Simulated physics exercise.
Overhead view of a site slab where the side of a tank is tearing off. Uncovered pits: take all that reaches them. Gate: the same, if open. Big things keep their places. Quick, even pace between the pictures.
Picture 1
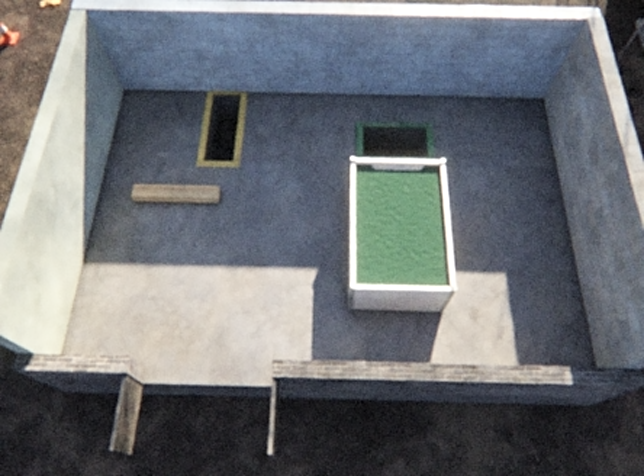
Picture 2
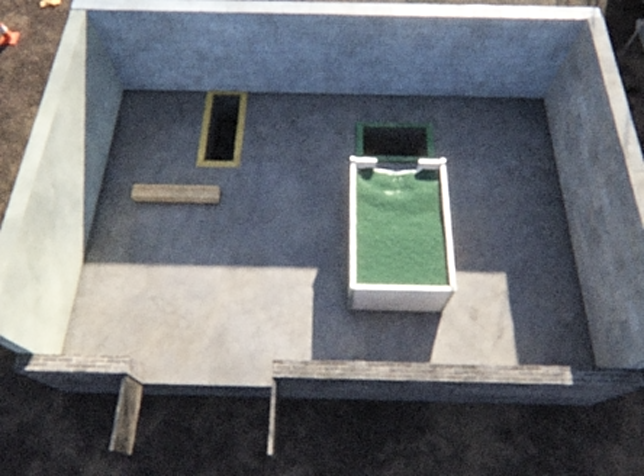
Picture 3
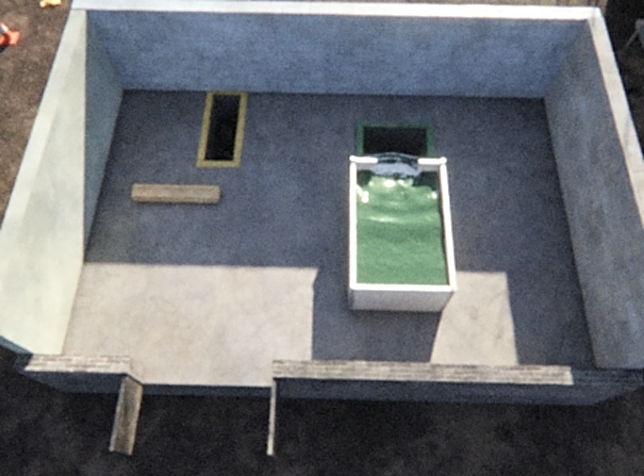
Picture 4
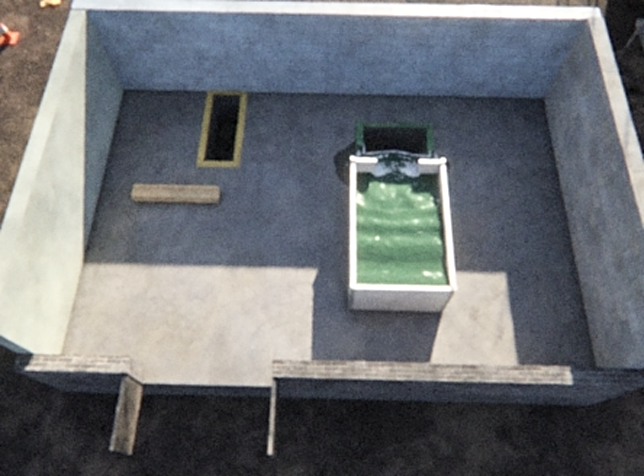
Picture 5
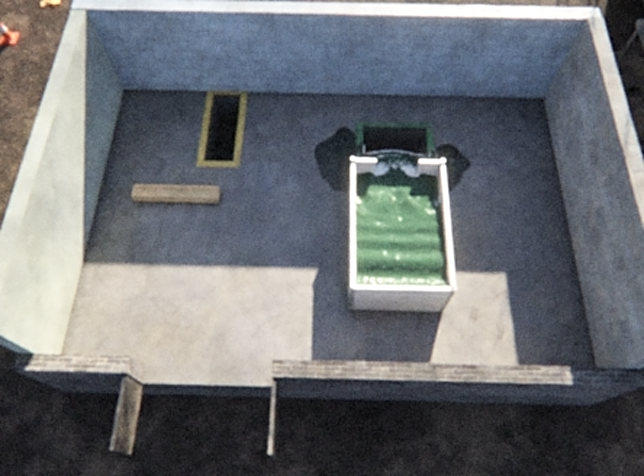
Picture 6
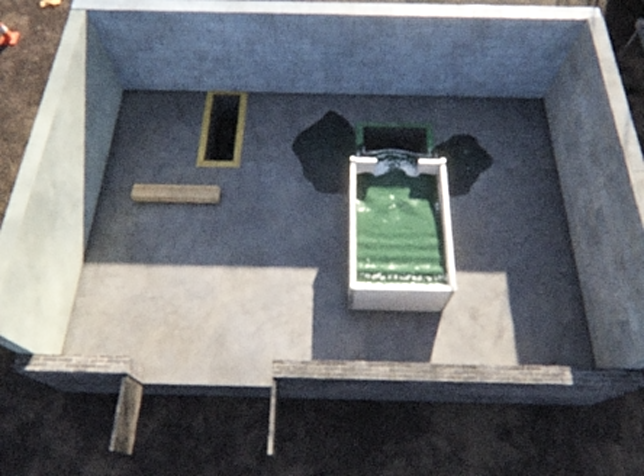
On a walled slab, green water pours from a tank's far side, spreading both ways.
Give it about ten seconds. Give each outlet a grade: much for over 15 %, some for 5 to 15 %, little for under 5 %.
Grades: Gate - little, green pit - much, yellow pit - some.
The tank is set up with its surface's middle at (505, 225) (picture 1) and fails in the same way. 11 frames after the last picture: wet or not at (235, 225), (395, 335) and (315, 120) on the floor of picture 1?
Taking them as they were asked, they come out bone dry, bone dry, soaked.
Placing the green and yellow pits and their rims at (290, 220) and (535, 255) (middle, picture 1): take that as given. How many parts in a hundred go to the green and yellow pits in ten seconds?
Measured shares in per cent - green 0, yellow 15.
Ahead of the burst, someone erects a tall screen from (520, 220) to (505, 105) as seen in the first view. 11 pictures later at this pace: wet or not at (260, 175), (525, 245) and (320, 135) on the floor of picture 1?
Running through them in order, the first comes out free from flooding, the second free from flooding and the last taken by the flood.
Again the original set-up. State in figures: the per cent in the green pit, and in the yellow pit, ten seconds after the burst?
I'd put them at roughly 64 and 10 per cent respectively.
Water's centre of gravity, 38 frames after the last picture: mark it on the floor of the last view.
Close to (397, 215).
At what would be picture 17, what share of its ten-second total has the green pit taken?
Roughly 50 per cent.
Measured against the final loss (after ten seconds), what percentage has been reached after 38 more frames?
Around 85 percent.
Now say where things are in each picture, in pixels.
The tank at (400, 223) is whole and still, in the first frame.
The front is at a hidden place, out from the gap on the tank's far side, in the second frame.
Water pours out on the tank's far side and has run to (412, 159), in the third frame.
The front is at (340, 156), out from the gap on the tank's far side, in the fourth frame.
Water pours out on the tank's far side and has run to (343, 132), in the fifth frame.
Water pours out on the tank's far side and has run to (331, 117), in the sixth frame.
A moment on, water covers 15 % of the floor; the gate 0 %, the green pit 20 %, the yellow pit 0 %.
Next, water covers 15 % of the floor; the gate 0 %, the green pit 32 %, the yellow pit 2 %.
Then, water covers 15 % of the floor; the gate 0 %, the green pit 43 %, the yellow pit 4 %.
Later, water covers 20 % of the floor; the gate 0 %, the green pit 56 %, the yellow pit 7 %.
In the end, water covers 25 % of the floor; the gate 0 %, the green pit 64 %, the yellow pit 9 %.
